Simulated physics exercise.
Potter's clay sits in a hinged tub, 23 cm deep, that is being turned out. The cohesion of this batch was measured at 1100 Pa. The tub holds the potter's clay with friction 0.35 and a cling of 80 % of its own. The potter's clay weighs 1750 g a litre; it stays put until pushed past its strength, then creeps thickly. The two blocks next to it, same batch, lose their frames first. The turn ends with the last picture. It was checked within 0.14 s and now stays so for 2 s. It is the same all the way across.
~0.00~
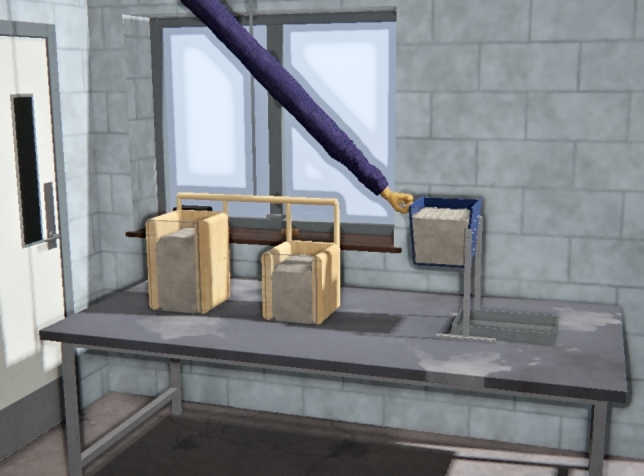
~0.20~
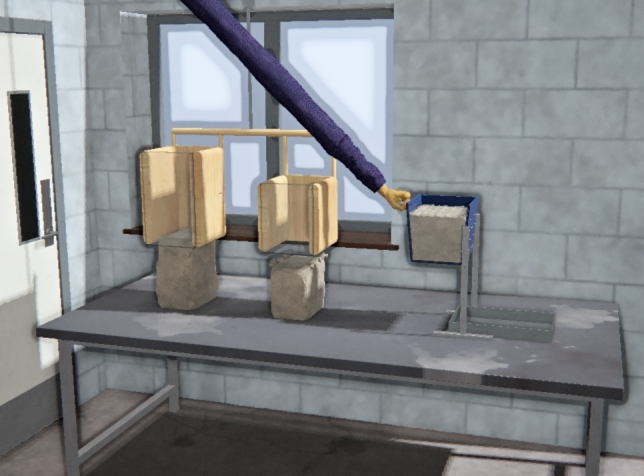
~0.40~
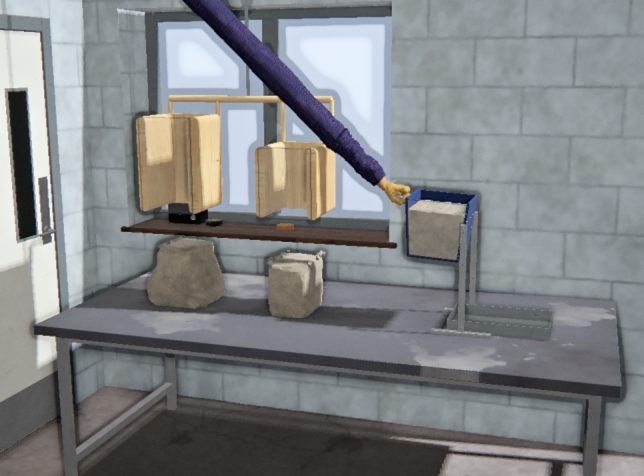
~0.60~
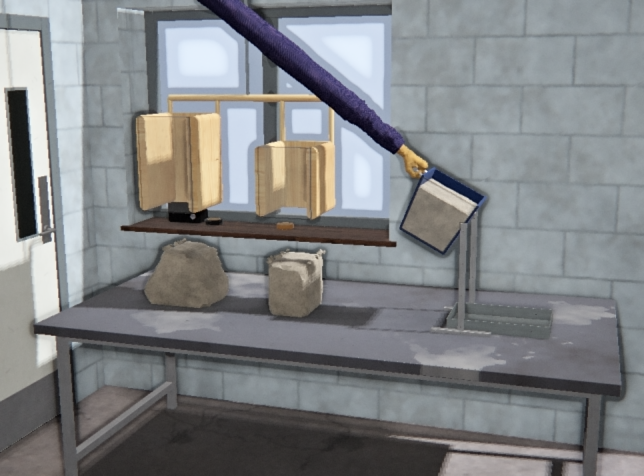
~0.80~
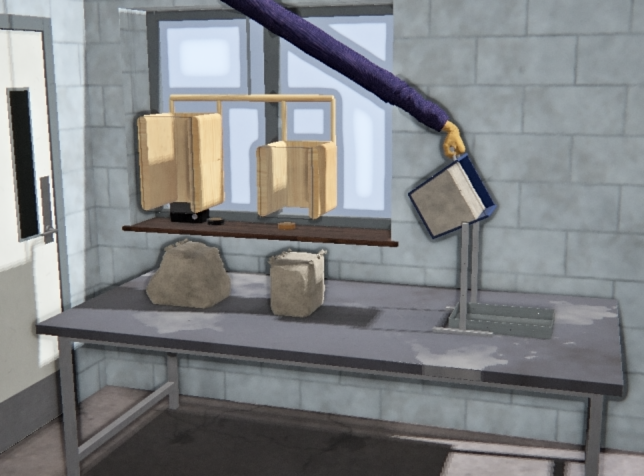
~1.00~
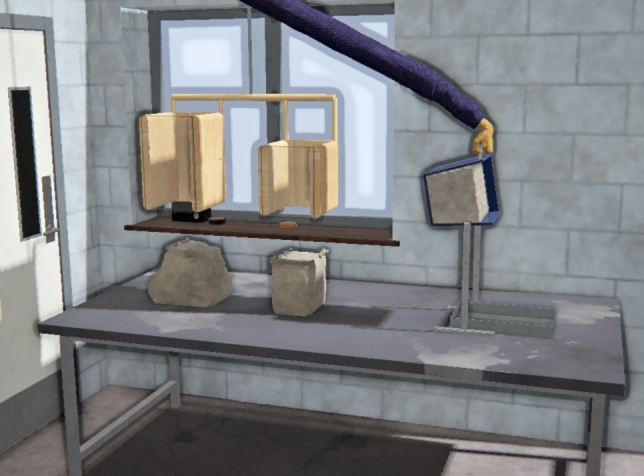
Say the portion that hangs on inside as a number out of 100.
The portion that hangs on inside is near 100 %.
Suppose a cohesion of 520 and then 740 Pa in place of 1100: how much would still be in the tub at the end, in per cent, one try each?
In that order: 75 %, 100 %.
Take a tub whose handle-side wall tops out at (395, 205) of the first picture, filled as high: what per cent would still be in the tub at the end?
It would be near 100 %.
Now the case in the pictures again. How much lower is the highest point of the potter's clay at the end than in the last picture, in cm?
About 0 cm.
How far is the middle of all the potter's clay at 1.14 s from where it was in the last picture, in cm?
Some 0 cm.
After 1.14 s, the tub is at 80 degrees and holds 100 %.
After 1.31 s, the tub is at 80 degrees and holds 100 %.
After 1.48 s, the tub is at 80 degrees and holds 100 %.
After 1.65 s, the tub is at 80 degrees and holds 100 %.
After 3.00 s, the tub is at 80 degrees and holds 100 %.
